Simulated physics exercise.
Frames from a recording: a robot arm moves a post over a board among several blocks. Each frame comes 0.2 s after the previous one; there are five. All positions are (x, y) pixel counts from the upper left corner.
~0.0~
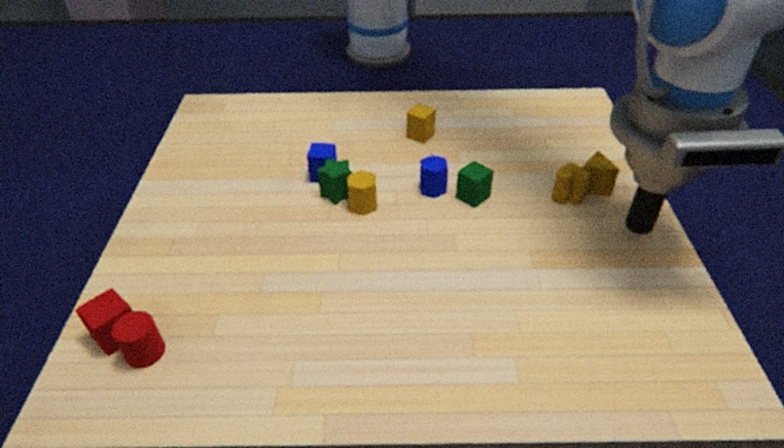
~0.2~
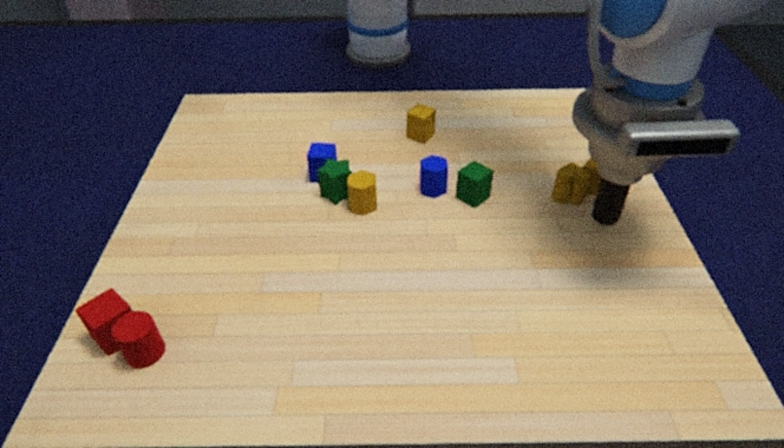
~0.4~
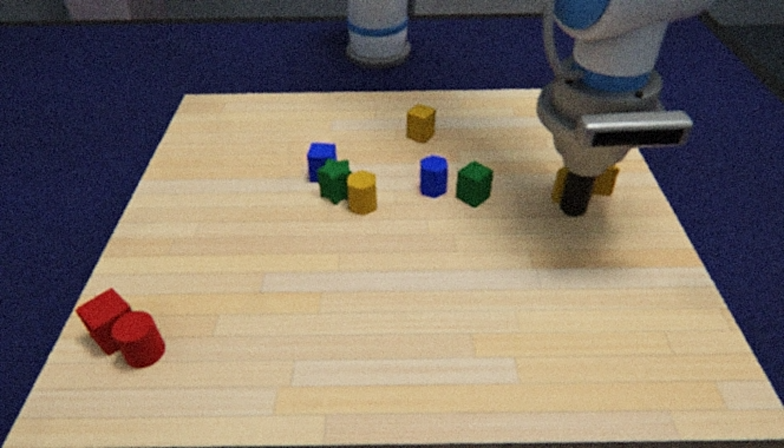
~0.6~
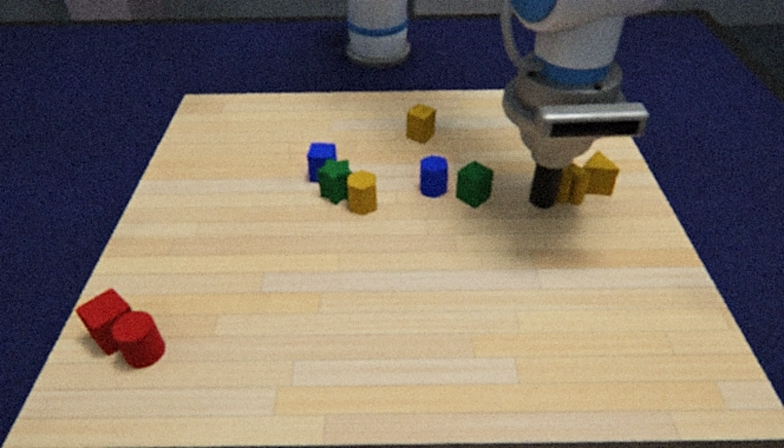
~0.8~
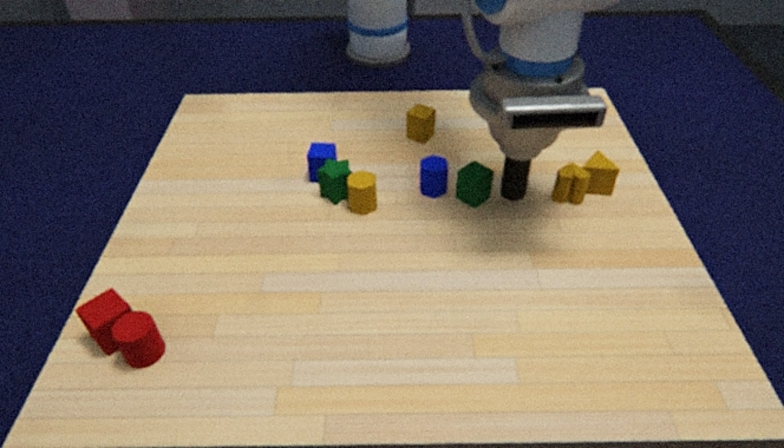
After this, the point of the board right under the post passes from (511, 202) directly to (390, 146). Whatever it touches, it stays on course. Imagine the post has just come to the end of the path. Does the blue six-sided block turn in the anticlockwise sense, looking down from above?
No, I don't think so.
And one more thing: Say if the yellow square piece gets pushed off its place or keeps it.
It ends up on the same spot.
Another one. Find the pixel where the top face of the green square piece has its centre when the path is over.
The spot you're after is about (454, 167) in the image.
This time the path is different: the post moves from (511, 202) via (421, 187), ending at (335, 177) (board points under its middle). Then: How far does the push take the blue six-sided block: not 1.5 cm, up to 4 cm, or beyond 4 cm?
The displacement of the blue six-sided block is above 4 cm.
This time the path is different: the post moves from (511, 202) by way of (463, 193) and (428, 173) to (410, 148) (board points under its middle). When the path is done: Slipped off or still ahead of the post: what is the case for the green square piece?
The block lies off to the side or behind.
The first path, step by step. One third of the way, post (468, 173); blue six-sided block (424, 164), turned 25° clockwise; green square piece (455, 167), turned 85° anticlockwise.
Two thirds of the way, post (428, 155); blue six-sided block (424, 164), turned 25° clockwise; green square piece (454, 167), turned 90° anticlockwise.
At the end, post (390, 138); yellow square piece not moved; blue six-sided block (424, 164), turned 25° clockwise; green square piece (454, 167), turned 90° anticlockwise.
